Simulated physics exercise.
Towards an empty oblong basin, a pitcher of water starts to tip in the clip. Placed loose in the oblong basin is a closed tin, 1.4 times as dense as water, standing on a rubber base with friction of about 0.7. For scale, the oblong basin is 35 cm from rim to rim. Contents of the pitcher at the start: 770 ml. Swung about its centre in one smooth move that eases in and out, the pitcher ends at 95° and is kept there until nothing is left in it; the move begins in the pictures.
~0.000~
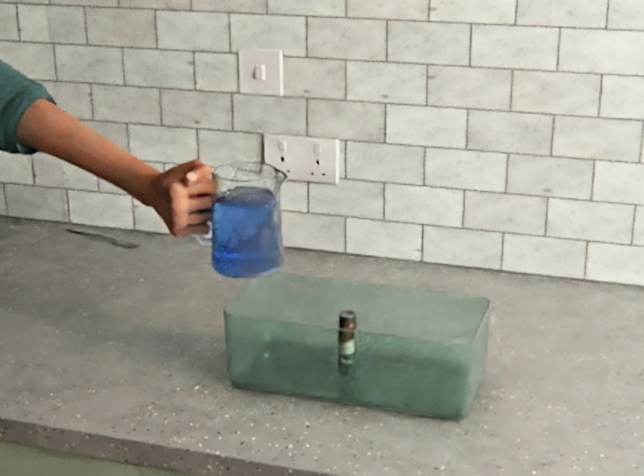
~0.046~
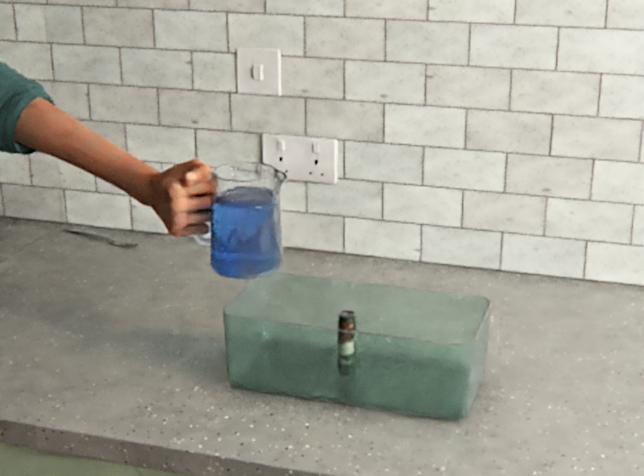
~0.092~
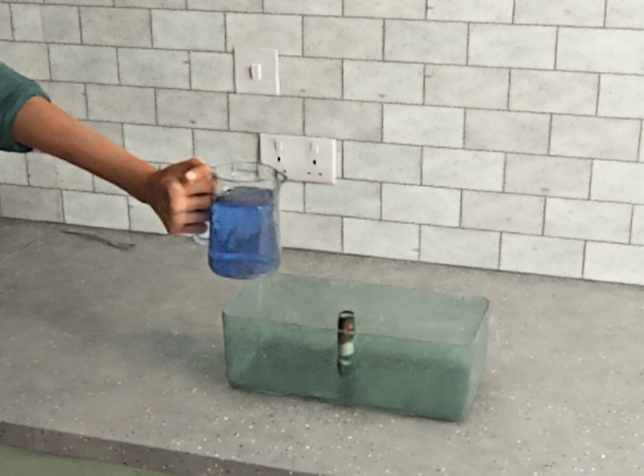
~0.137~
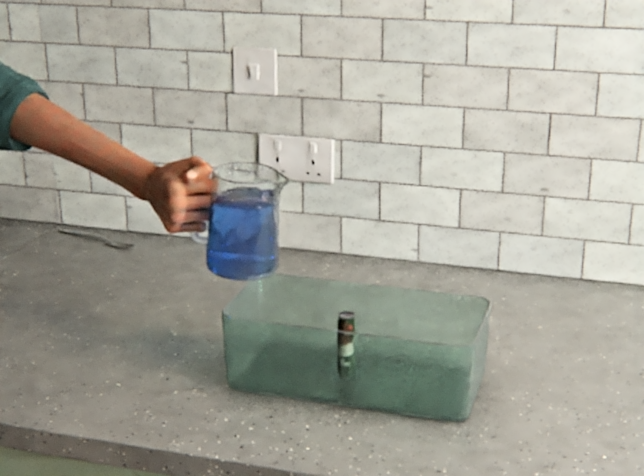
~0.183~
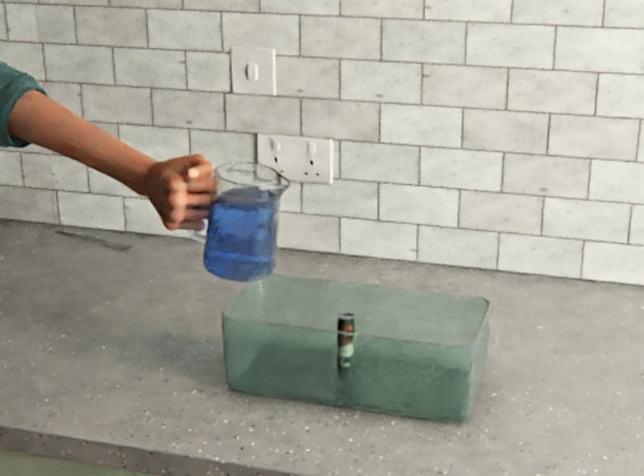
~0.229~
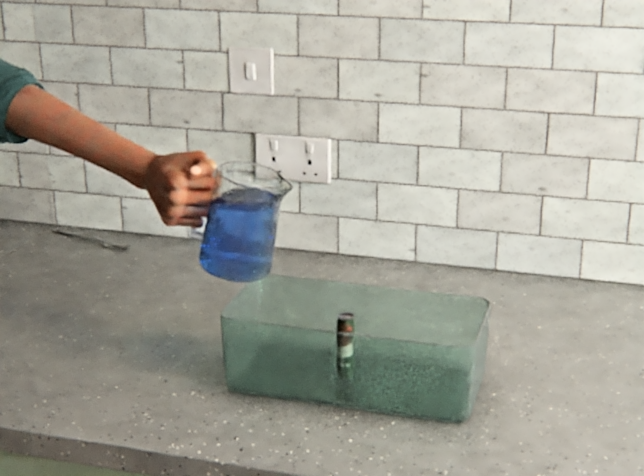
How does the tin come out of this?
Odds are it is tipped over.
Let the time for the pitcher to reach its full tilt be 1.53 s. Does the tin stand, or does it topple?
Then the tin tumbles.
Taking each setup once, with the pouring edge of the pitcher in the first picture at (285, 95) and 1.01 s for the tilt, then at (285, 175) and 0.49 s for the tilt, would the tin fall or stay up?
Trial 1 - tin stays standing; trial 2 - tin tips.
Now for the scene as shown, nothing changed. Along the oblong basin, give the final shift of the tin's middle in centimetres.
Roughly 7.0 cm.
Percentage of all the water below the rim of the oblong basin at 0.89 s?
About 24 %.
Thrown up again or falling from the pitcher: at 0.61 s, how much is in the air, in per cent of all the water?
I'd say close to 5 per cent.
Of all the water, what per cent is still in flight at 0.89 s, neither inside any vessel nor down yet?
Estimate: Around 16 per cent.
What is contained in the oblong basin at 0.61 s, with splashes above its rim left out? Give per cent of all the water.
About 0 per cent.
By 0.61 s the tilt is 63° and 95 per cent is still to pour; the tin stands where it began.
By 0.89 s the tilt is 92° and 59 per cent is still to pour; the tin stands where it began.
By 1.19 s the tilt is 95° and 22 per cent is still to pour; the tin lies on its side.
By 1.51 s the tilt is 95° and 9 per cent is still to pour; the tin lies on its side.
At rest the tin lies on its side.
